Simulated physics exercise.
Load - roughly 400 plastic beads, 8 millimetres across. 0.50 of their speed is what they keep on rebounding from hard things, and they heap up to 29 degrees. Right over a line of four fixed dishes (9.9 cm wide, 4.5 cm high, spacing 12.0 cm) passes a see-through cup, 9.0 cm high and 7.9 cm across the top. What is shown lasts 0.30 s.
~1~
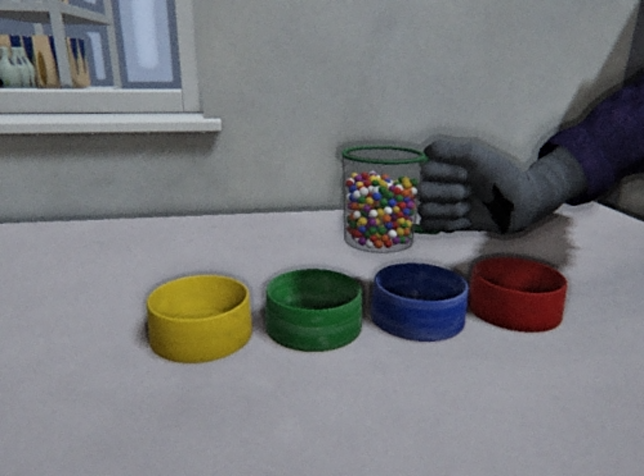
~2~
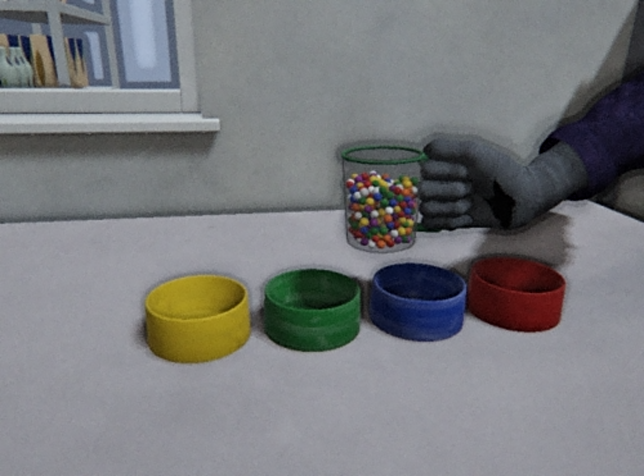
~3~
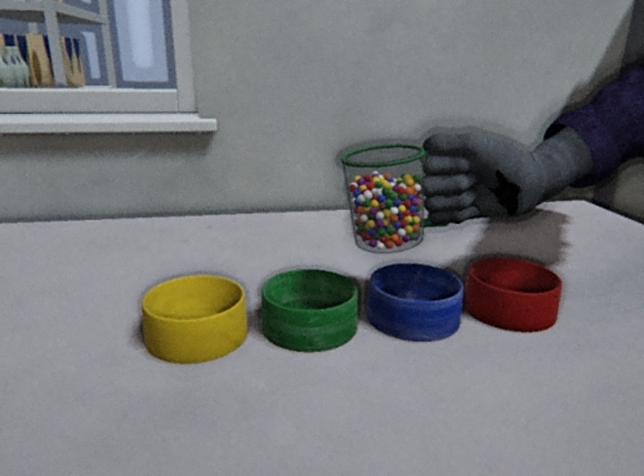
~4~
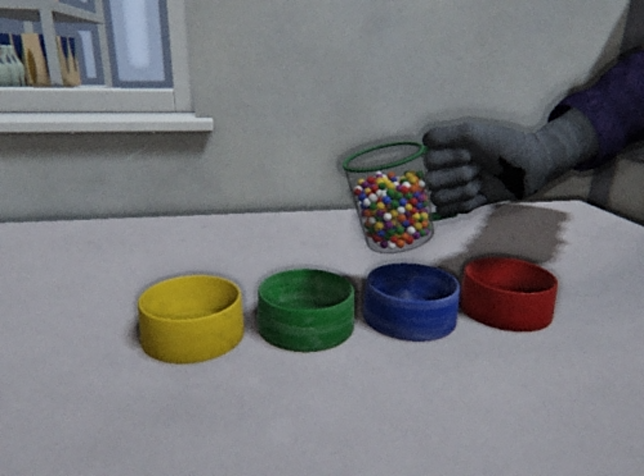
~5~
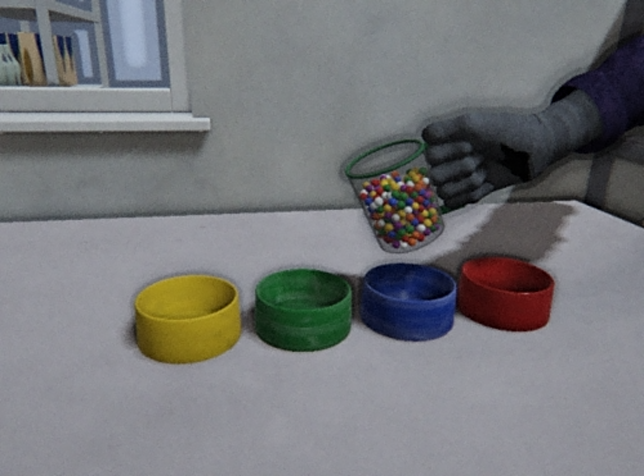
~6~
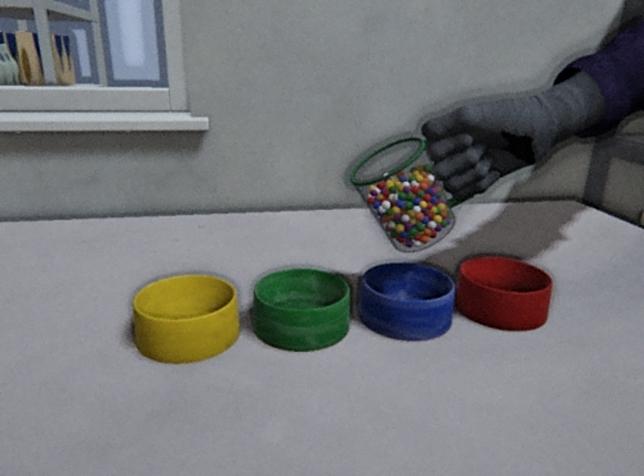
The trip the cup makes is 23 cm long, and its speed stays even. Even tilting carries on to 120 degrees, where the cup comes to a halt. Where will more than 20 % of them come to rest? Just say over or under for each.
One by one: Red dish: I expect its count to outstrip a fifth of the total; blue dish: I expect its count to outstrip a fifth of the total; green dish: I expect its count to stay within a fifth of the total; yellow dish: I expect its count to stay within a fifth of the total; counter: I expect its count to outstrip a fifth of the total.
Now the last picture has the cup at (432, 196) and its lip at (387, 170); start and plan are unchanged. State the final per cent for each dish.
Kept per dish: Red = 100, blue = 0, green = 0, yellow = 0.
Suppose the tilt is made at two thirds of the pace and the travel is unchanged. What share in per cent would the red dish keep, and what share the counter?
Red 90, counter 0.
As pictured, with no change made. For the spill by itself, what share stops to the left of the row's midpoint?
Share: About 0 in a hundred.
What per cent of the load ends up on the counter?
40 per cent.
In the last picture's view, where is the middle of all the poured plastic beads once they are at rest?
Somewhere near (453, 305) in the last picture.
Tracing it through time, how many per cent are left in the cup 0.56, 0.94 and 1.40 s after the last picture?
Approx. 90 / 5 / 0 percent.
Then, 0.56 s after the last picture, tilt 104 degrees; cup holds 90 %, blue 10 %.
Then, 0.94 s after the last picture, tilt 120 degrees; cup holds 5 %, red 25 %, blue 30 %.
Then, 1.40 s after the last picture, tilt 120 degrees; cup holds 0 %, red 30 %, blue 30 %.
In the end, red 30 %, blue 30 %, green 0 %, yellow 0 %, counter 40 %.
